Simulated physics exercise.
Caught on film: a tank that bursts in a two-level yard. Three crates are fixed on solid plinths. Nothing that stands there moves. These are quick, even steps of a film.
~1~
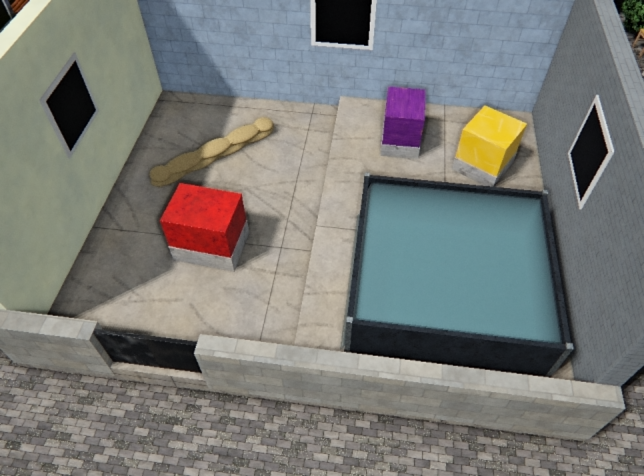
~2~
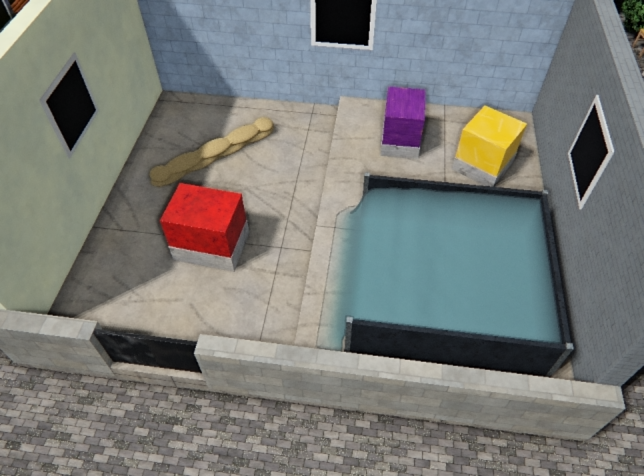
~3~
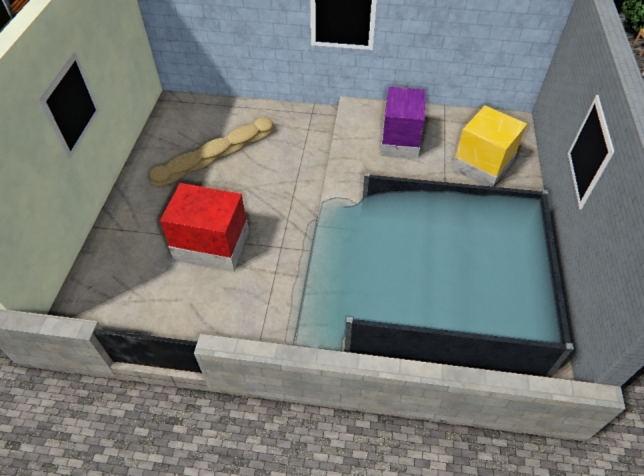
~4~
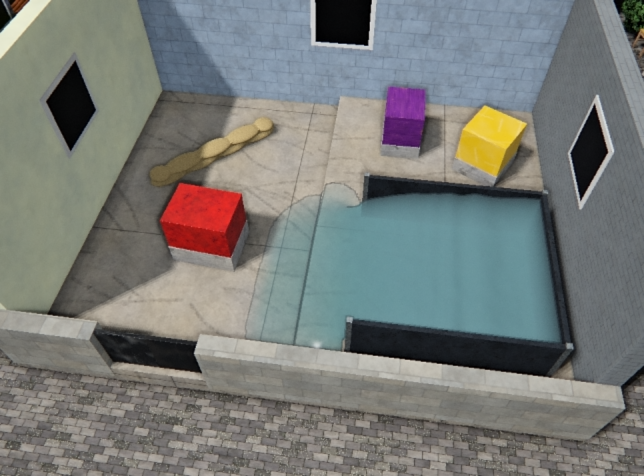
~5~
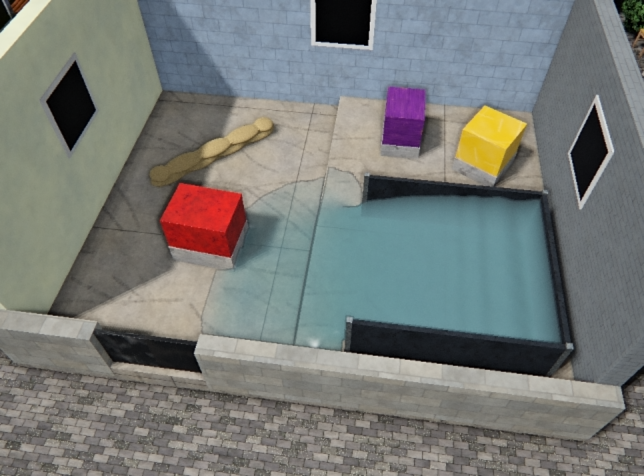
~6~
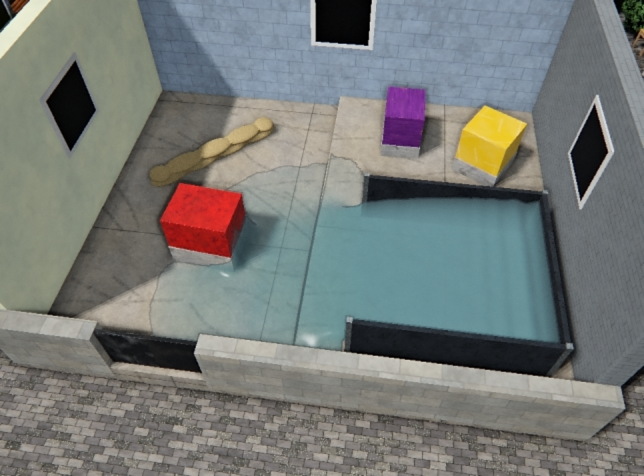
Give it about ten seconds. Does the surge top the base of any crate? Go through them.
One by one: The purple crate stays dry; the yellow crate stays dry; the red crate gets wet.
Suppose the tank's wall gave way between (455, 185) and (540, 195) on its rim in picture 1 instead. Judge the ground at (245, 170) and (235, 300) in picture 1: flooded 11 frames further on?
In that order: Awash, clear.
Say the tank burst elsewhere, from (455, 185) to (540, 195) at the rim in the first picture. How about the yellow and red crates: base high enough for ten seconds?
Then: The yellow one is wetted, the red one escapes it.
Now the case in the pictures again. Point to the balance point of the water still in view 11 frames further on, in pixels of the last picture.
I would point to (277, 273).
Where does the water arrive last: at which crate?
The yellow crate.
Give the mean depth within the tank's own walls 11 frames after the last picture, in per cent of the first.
About 34 per cent.
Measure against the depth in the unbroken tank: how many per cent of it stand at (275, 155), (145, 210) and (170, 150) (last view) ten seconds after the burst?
In turn 25, 30 and 30 in a hundred.
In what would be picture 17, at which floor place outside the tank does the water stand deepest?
I would point to (55, 328).
A moment on, water covers 45 % of the floor; the purple crate not reached, the yellow crate not reached, the red crate water round its plinth.
Next, water covers 55 % of the floor; the purple crate not reached, the yellow crate not reached, the red crate water round its plinth.
Then, water covers 65 % of the floor; the purple crate not reached, the yellow crate not reached, the red crate water round its plinth.
Later, water covers 75 % of the floor; the purple crate water round its plinth, the yellow crate not reached, the red crate water round its plinth.
In the end, water covers 75 % of the floor; the purple crate stayed above the water, the yellow crate stayed above the water, the red crate was topped.
